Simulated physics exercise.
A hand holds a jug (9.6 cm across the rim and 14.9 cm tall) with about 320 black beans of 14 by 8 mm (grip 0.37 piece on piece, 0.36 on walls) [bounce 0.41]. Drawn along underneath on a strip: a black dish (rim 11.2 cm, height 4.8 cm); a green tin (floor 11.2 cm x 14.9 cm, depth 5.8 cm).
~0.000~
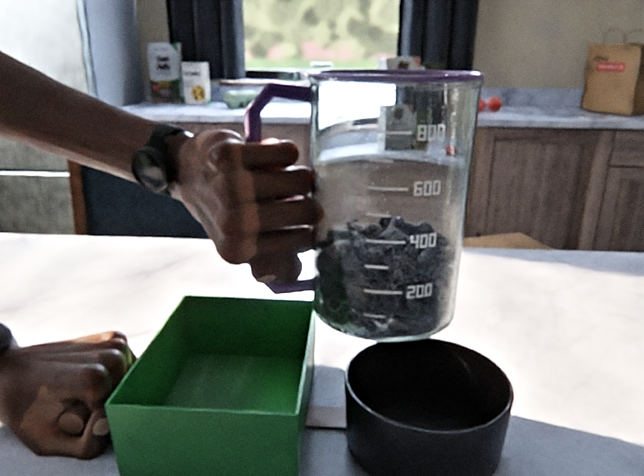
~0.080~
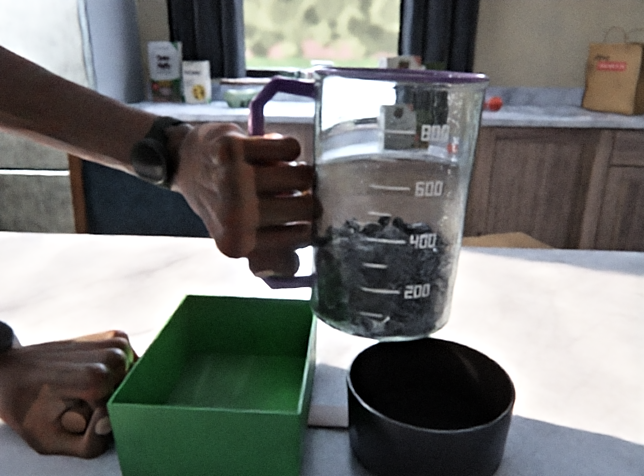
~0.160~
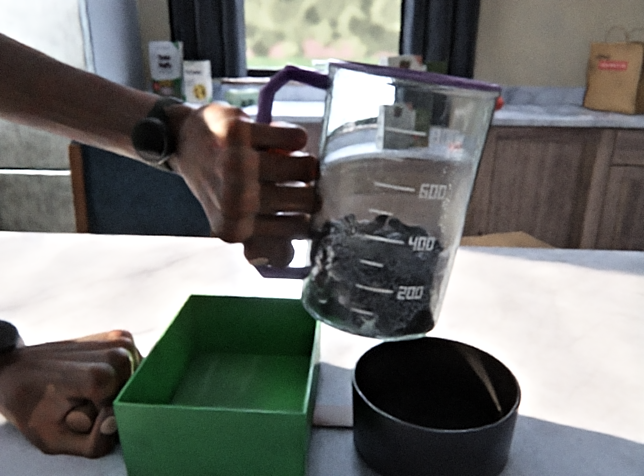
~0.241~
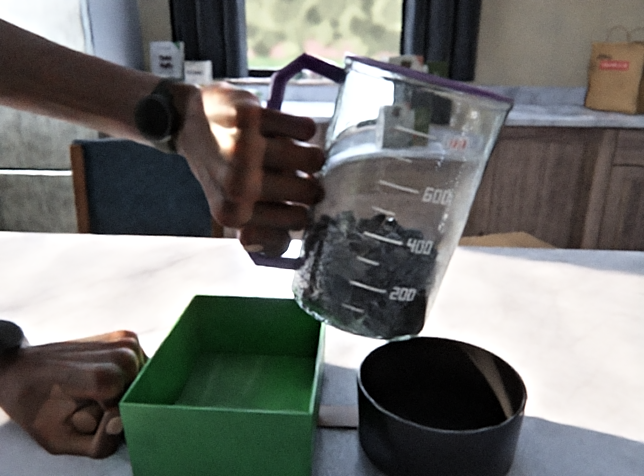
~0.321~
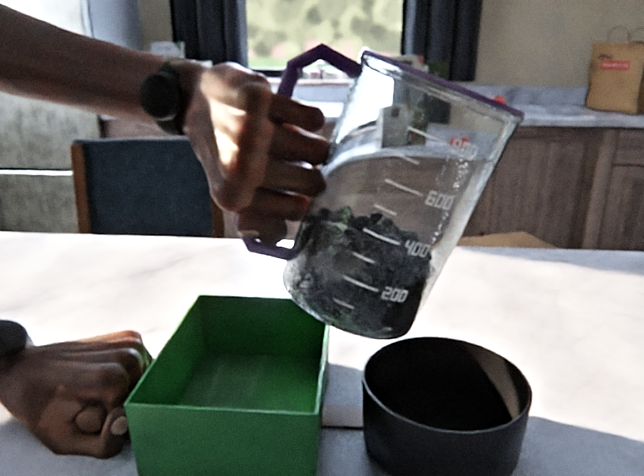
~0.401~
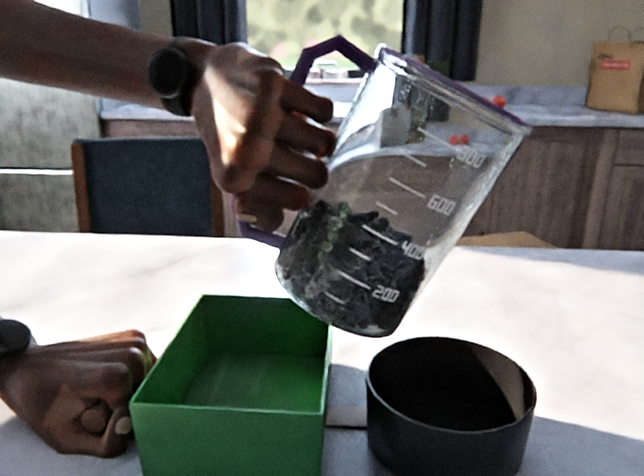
In a kitchen seen from across a pale marbled table, wooden cabinets, a window and a paper bag stand blurred behind. A hand with a dark watch holds a clear, purple-handled jug partly filled with black beans above a green tin at left and a round black dish at right, another hand resting far left. The jug tilts steadily rightward while both containers shift slightly right.
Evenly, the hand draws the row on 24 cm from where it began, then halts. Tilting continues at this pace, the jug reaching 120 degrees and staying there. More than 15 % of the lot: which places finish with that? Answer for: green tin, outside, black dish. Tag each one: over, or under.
Tags: Green tin - under, outside - under, black dish - over.
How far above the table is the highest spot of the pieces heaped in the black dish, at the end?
I'd say somewhere near 5.0 centimetres up.
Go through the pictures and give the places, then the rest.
In the first frame, jug at (392, 125); tilt 0 degrees; dishes slid 0.0 cm; lip at (478, 76); top of the load at (356, 226); black dish at (427, 378); green tin at (230, 343).
In the second frame, jug at (395, 124); tilt 2 degrees; dishes slid 0.1 cm; lip at (483, 78); top of the load at (425, 225).
In the third frame, jug at (404, 123); tilt 8 degrees; dishes slid 0.4 cm; low side right; lip at (496, 88); top of the load at (369, 223).
In the fourth frame, jug at (414, 124); tilt 14 degrees; dishes slid 0.7 cm; low side right; lip at (508, 100); top of the load at (325, 219).
In the fifth frame, jug at (423, 125); tilt 20 degrees; dishes slid 1.0 cm; low side right; lip at (518, 113); top of the load at (338, 214).
In the sixth frame, jug at (432, 127); tilt 27 degrees; dishes slid 1.3 cm; low side right; lip at (526, 127); top of the load at (331, 209); black dish at (449, 377); green tin at (250, 342). It turns about 80 degrees a second.
After 2.42 s, tilt 120 degrees; black dish 100 %; middle of all pieces on or above the table near (553, 415).
Then, at 4.09 s, tilt 120 degrees; black dish 100 %; middle of all pieces on or above the table near (641, 420).
After 5.64 s, tilt 120 degrees; black dish 100 %.
After 7.12 s, tilt 120 degrees; black dish 100 %.
At rest (7.3 s), black dish 100 %, outside 0 %, green tin 0 %, jug 0 %.
